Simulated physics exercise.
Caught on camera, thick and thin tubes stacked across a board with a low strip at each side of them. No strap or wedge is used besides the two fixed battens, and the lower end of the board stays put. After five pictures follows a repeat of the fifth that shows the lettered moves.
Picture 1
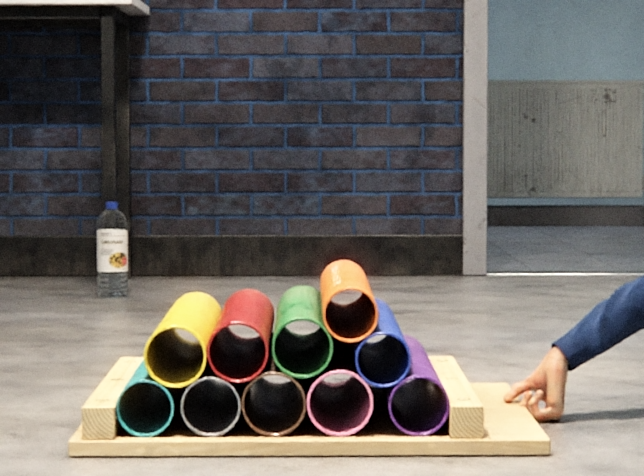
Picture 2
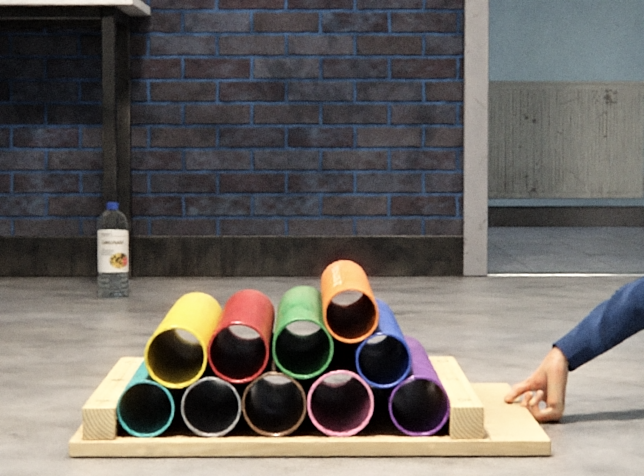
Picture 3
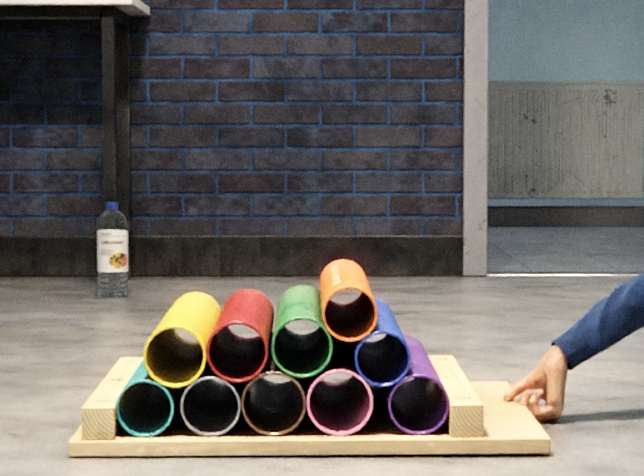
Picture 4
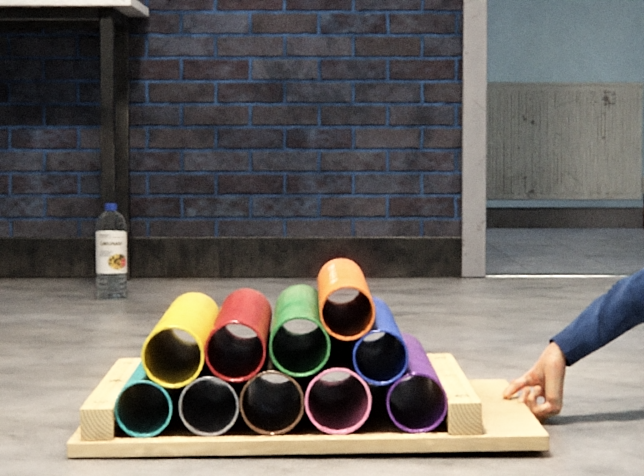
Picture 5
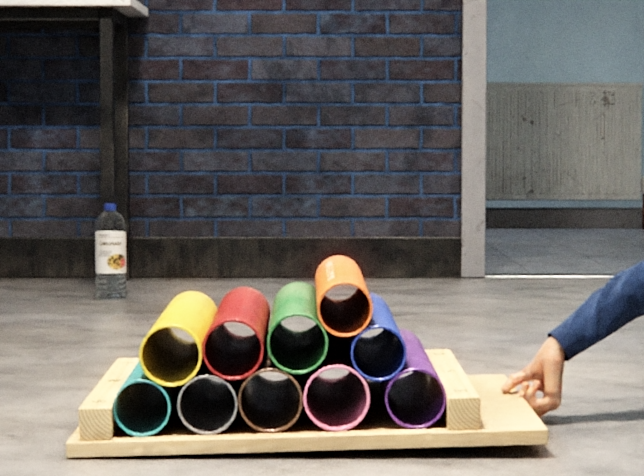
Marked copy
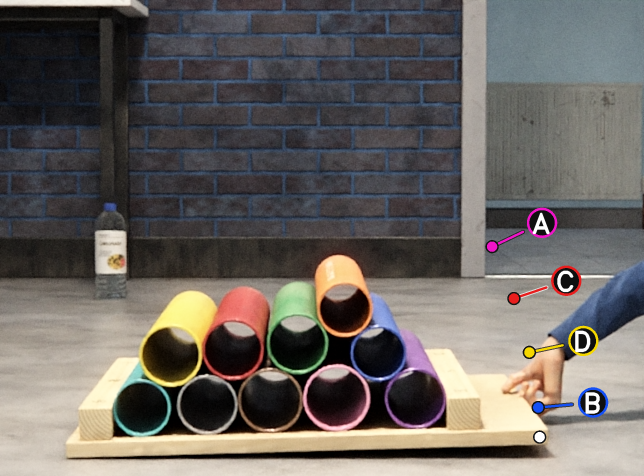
A hand at the right held the end of a wooden board stacked with colourful tubes, keeping almost still at first, then raised that end very slightly, and the tubes tilted a little with it.
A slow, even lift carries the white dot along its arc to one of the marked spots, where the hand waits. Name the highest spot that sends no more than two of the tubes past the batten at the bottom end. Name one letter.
Raise it to C.
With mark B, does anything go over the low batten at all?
At B: No.
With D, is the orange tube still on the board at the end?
Yes, with D.
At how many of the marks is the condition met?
The number is three.
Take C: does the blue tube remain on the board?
Yes, with C.
On the marked copy, A at (492, 247); B at (538, 408); C at (514, 299); D at (529, 352); the white dot at (539, 437).
Following C. Soon after the start, board at 14°.
Later, board at 19°.
In the end, board at 19°, none over the low batten.
As for the rest, A four over the low batten (yellow, red, green, orange); B none over the low batten; D none over the low batten.
